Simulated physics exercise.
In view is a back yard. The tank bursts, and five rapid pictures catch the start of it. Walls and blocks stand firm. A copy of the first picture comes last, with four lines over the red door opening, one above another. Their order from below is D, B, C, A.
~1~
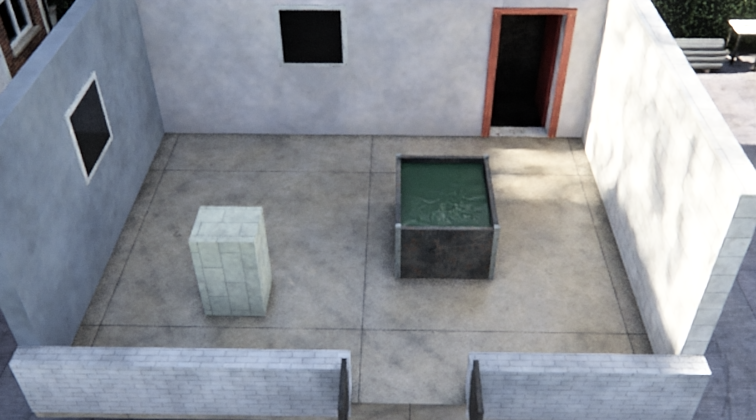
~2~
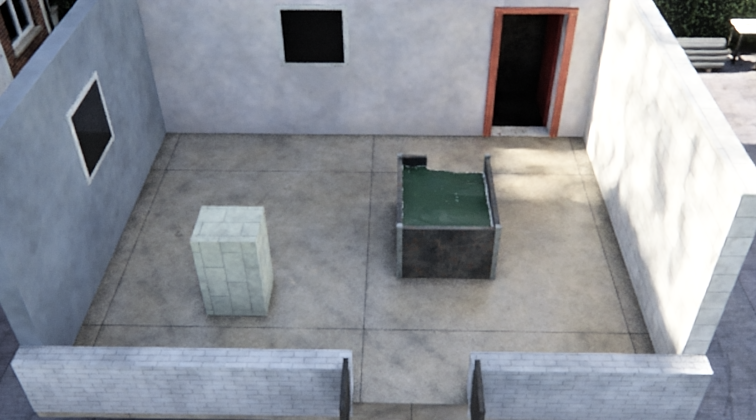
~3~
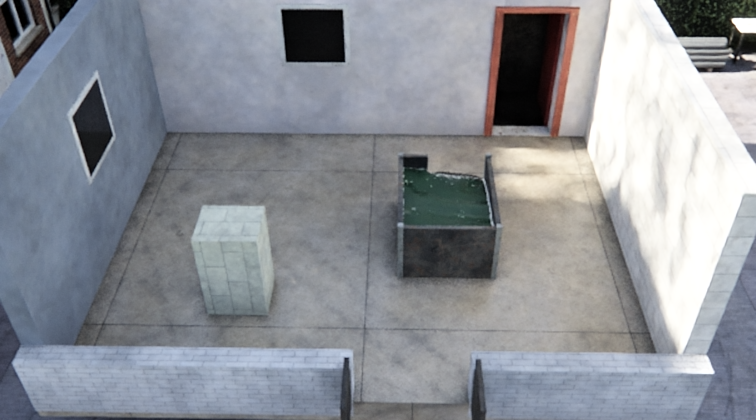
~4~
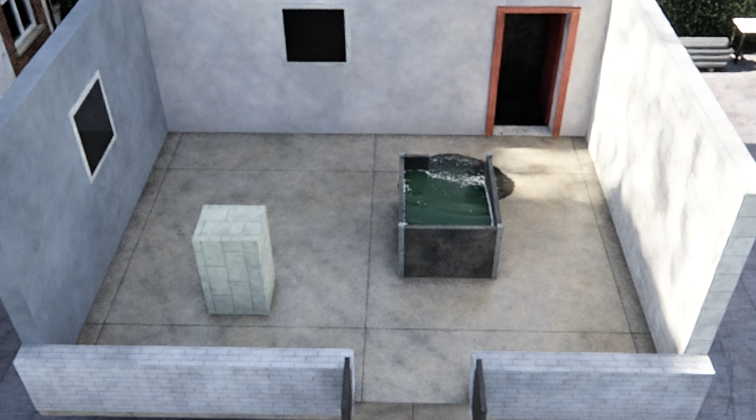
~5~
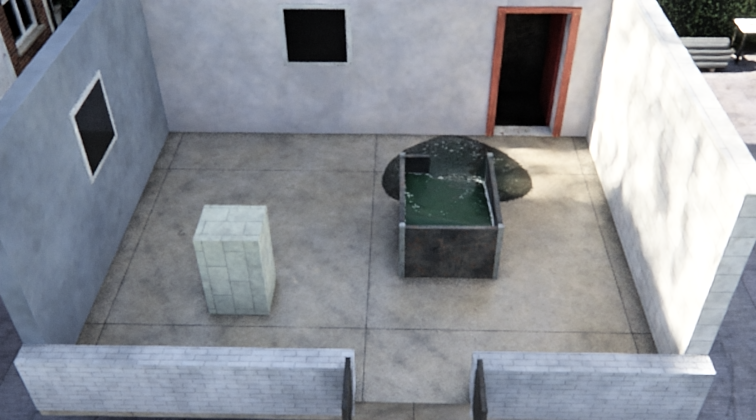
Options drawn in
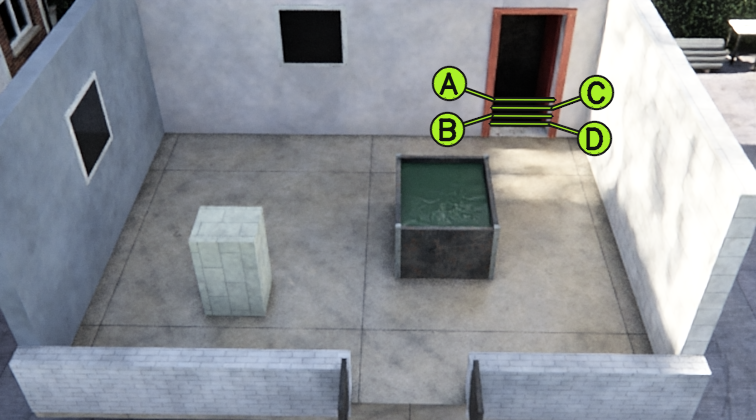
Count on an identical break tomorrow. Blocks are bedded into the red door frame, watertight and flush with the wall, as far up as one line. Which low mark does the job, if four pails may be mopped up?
D is the one.
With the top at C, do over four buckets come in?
No, that is safe.
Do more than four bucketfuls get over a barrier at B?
No, not at all.
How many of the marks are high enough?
All of them.
On the marked copy, A at (523, 99); B at (521, 115); C at (522, 107); D at (520, 123); from the bottom up D, B, C, A.
If A is chosen, nothing gets over.
If B is chosen, nothing gets over.
If C is chosen, nothing gets over.
If D is chosen, a splash gets over, under a bucket.
